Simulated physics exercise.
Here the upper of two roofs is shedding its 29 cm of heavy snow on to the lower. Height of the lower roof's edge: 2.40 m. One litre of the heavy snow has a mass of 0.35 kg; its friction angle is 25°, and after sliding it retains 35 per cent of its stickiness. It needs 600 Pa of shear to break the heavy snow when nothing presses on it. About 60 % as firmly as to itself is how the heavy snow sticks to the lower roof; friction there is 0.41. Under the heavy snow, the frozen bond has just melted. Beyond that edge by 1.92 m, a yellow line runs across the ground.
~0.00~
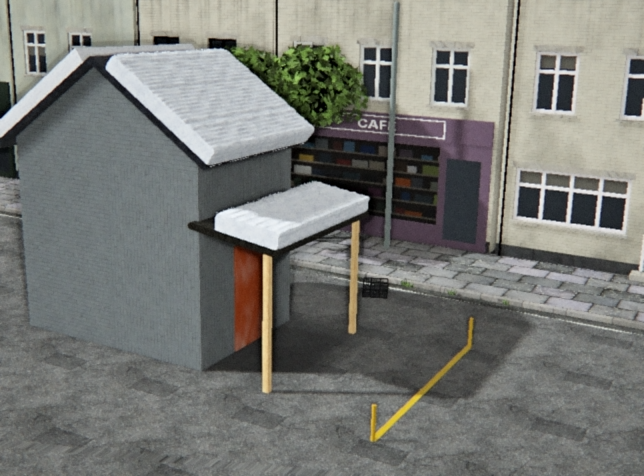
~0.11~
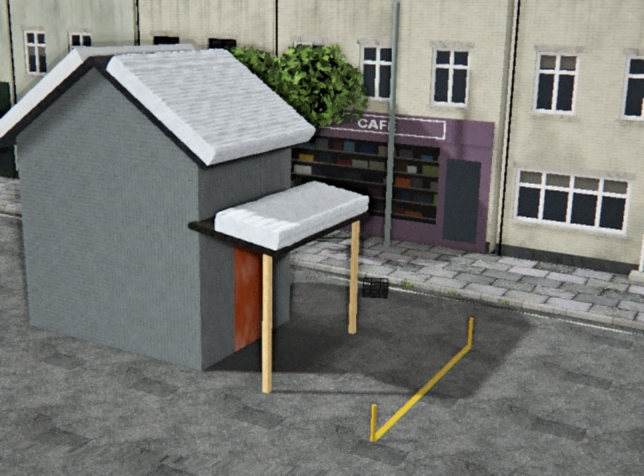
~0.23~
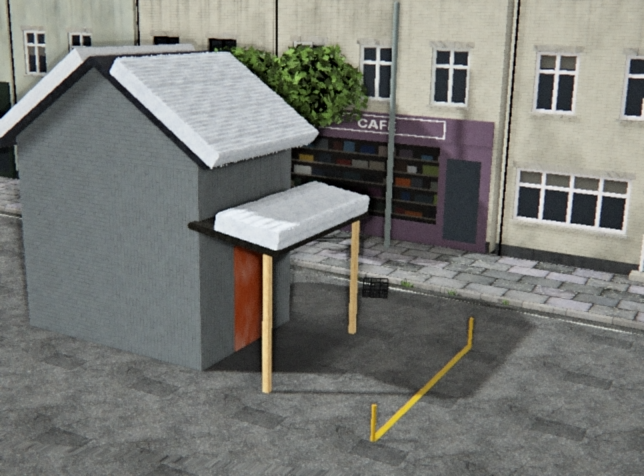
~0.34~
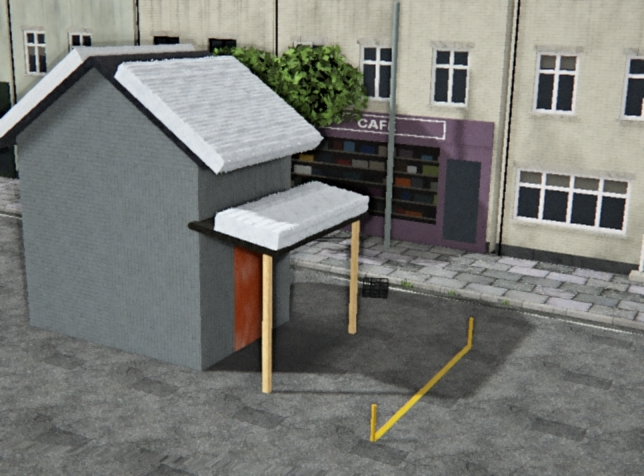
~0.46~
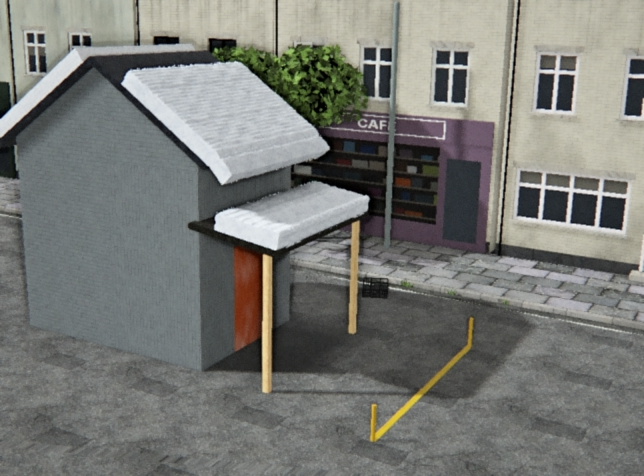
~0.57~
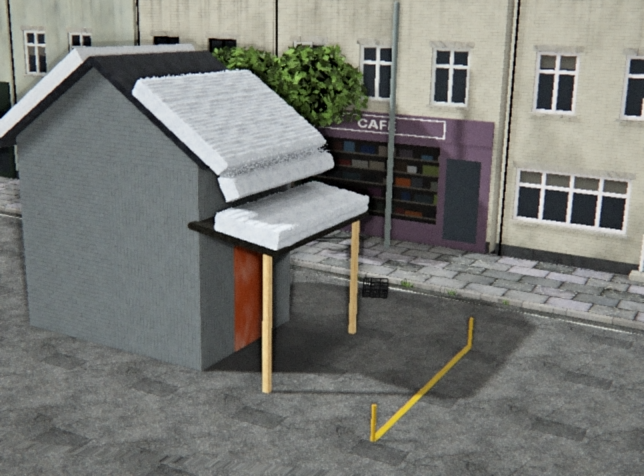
A thick slab of snow slid slowly down the right side of a small grey building's roof, baring a dark strip near the ridge, then bent and cracked along its lower edge above the snow-covered porch.
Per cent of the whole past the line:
30 out of 100.
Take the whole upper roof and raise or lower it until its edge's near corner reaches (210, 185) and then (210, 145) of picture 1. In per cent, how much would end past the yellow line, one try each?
In that order: 14 %, 40 %.
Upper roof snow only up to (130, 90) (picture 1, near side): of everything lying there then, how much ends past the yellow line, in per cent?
16 %.
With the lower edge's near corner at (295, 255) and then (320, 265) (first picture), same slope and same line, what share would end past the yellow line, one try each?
Try 1: Near 20 %; try 2: Near 10 %.
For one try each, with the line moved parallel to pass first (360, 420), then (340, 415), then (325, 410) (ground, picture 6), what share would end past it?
45 %, 55 %, 60 %.
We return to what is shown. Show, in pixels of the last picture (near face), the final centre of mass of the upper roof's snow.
Roughly pixel (378, 393) on the near face.
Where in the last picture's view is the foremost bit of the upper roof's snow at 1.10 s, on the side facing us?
Roughly at the pixel (299, 245).
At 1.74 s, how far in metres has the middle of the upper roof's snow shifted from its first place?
It sits some 4.4 m from where it began.
After 1.10 s, none is below the lower edge and 0 % is past the line.
After 1.74 s, 57 % is below the lower edge and 4 % is past the line.
After 2.37 s, 70 % is below the lower edge and 30 % is past the line.
After 3.00 s, 70 % is below the lower edge and 30 % is past the line.
After 3.10 s, at the end, 70 % is below the lower edge and 30 % is past the line.
